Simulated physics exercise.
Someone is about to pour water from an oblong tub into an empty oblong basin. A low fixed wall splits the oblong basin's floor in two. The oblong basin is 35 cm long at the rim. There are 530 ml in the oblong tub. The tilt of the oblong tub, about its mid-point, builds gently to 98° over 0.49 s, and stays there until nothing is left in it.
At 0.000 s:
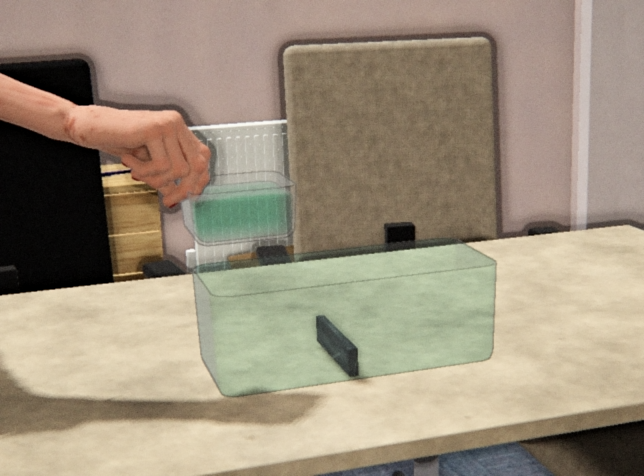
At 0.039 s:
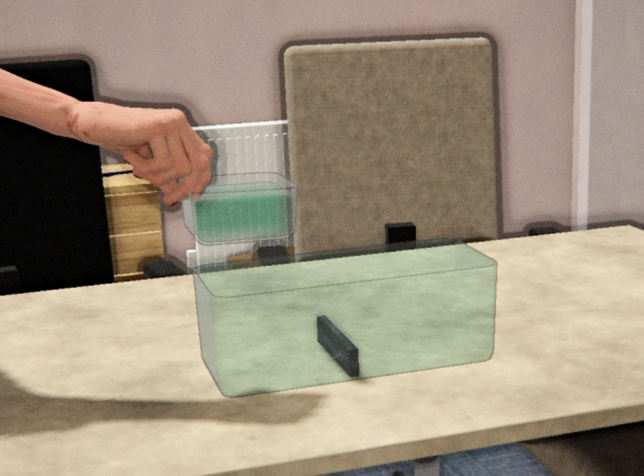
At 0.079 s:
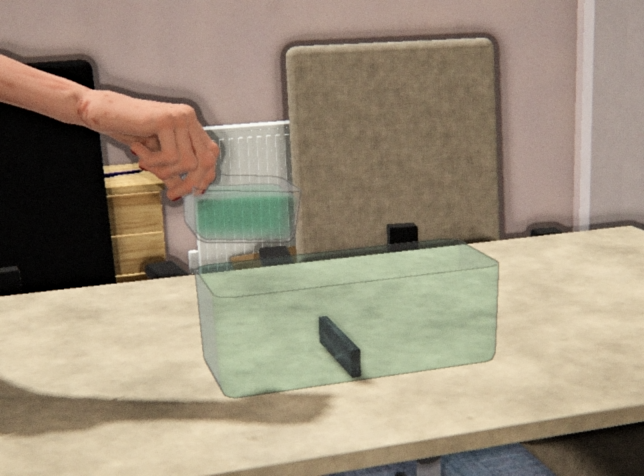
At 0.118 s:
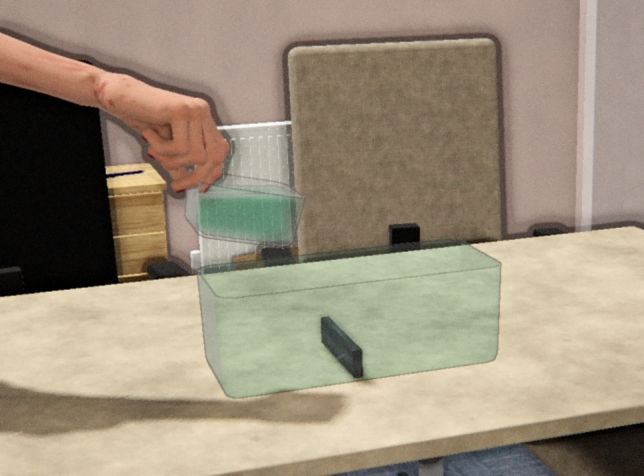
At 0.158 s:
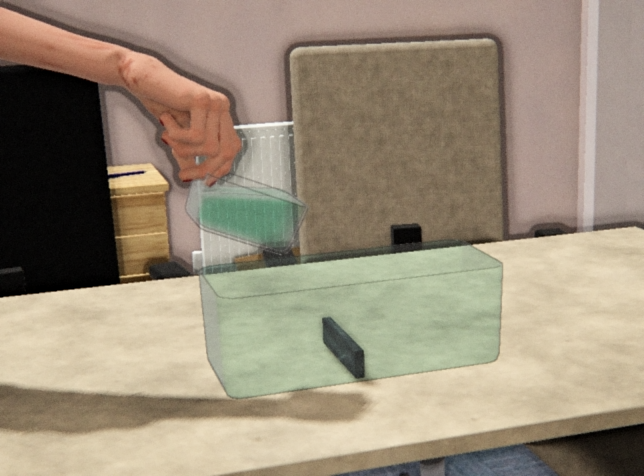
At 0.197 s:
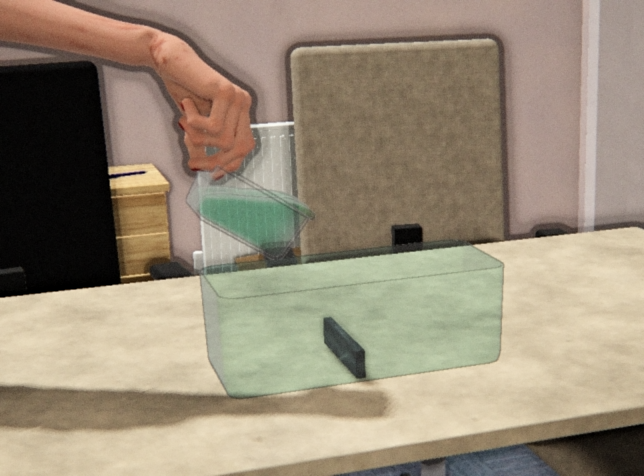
A hand tilting a small clear tub of green-tinted water rightward above a larger oblong basin on a table, gradually steepening.
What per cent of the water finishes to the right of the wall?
The far part has some 40 per cent.
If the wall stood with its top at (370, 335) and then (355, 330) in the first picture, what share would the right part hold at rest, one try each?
First 25, then 10 per cent.
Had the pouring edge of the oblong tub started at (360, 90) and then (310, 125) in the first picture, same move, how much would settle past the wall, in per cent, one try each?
First 85, then 80 per cent.
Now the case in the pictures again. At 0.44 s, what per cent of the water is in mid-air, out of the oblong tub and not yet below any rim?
About 24 per cent.
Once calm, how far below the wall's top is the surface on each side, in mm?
Left about 20 mm, right about 26 mm.
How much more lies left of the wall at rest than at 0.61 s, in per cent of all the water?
Near 4 in a hundred.
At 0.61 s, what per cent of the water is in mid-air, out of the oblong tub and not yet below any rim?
About 3 per cent.
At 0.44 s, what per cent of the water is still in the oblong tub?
Near 16 in a hundred.
Then, 0.44 s in, the tilt is 95° and 17 per cent is still to pour, 34 is left of the wall and 27 right of it.
Then, 0.61 s in, the tilt is 98° and 4 per cent is still to pour, 54 is left of the wall and 40 right of it.
Then, 0.79 s in, the tilt is 98° and 0 per cent is still to pour, 56 is left of the wall and 40 right of it.
Then, 0.99 s in, the tilt is 98° and 0 per cent is still to pour, 58 is left of the wall and 40 right of it.
Finally, 58 per cent lies left of the wall, 40 right of it and 2 outside.
